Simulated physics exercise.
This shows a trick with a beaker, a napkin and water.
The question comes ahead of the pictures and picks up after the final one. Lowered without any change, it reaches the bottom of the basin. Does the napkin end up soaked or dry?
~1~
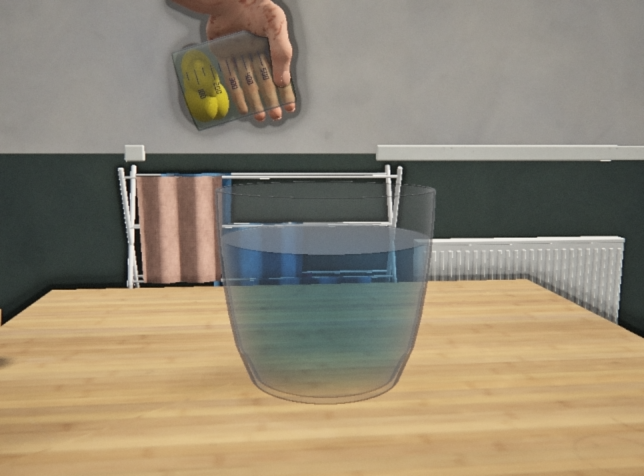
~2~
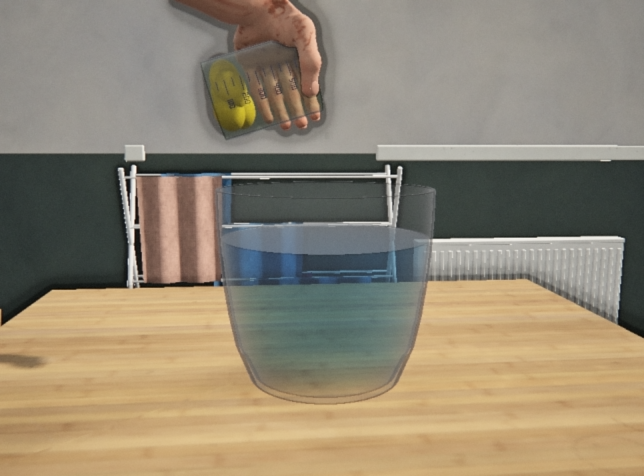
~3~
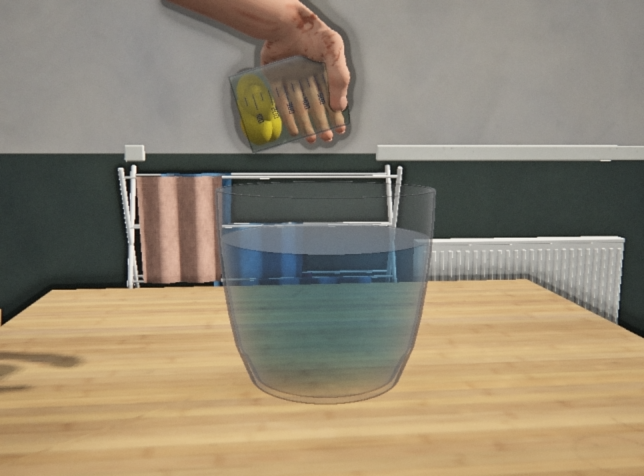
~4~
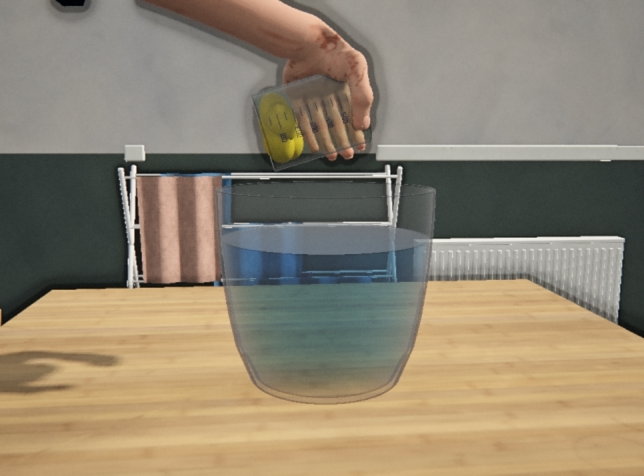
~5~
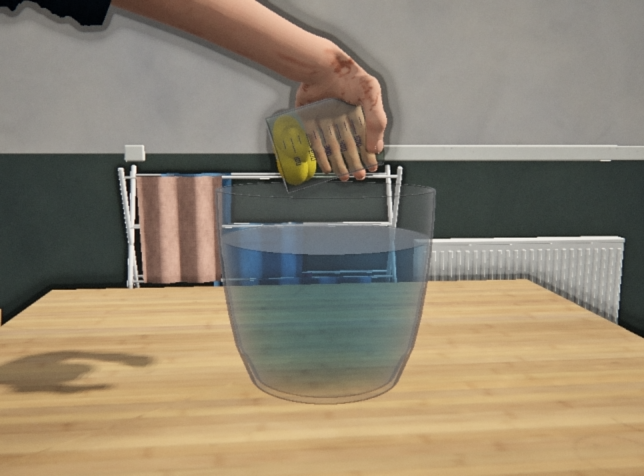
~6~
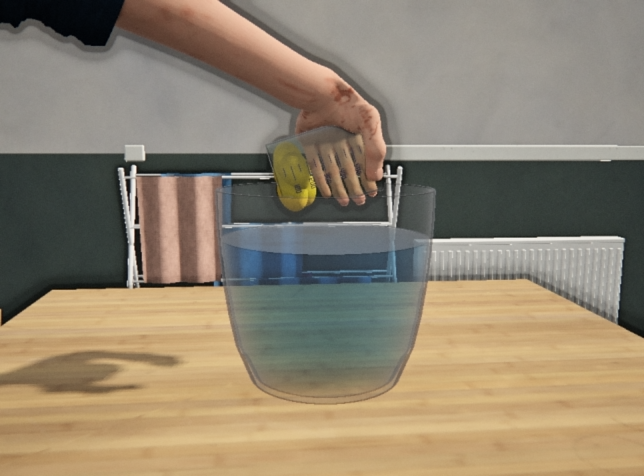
It ends up soaked.
Soon after, the beaker enters the water.
Later, water pours in as the air escapes.
In the end, the beaker is under, flooded, and the napkin is wet.
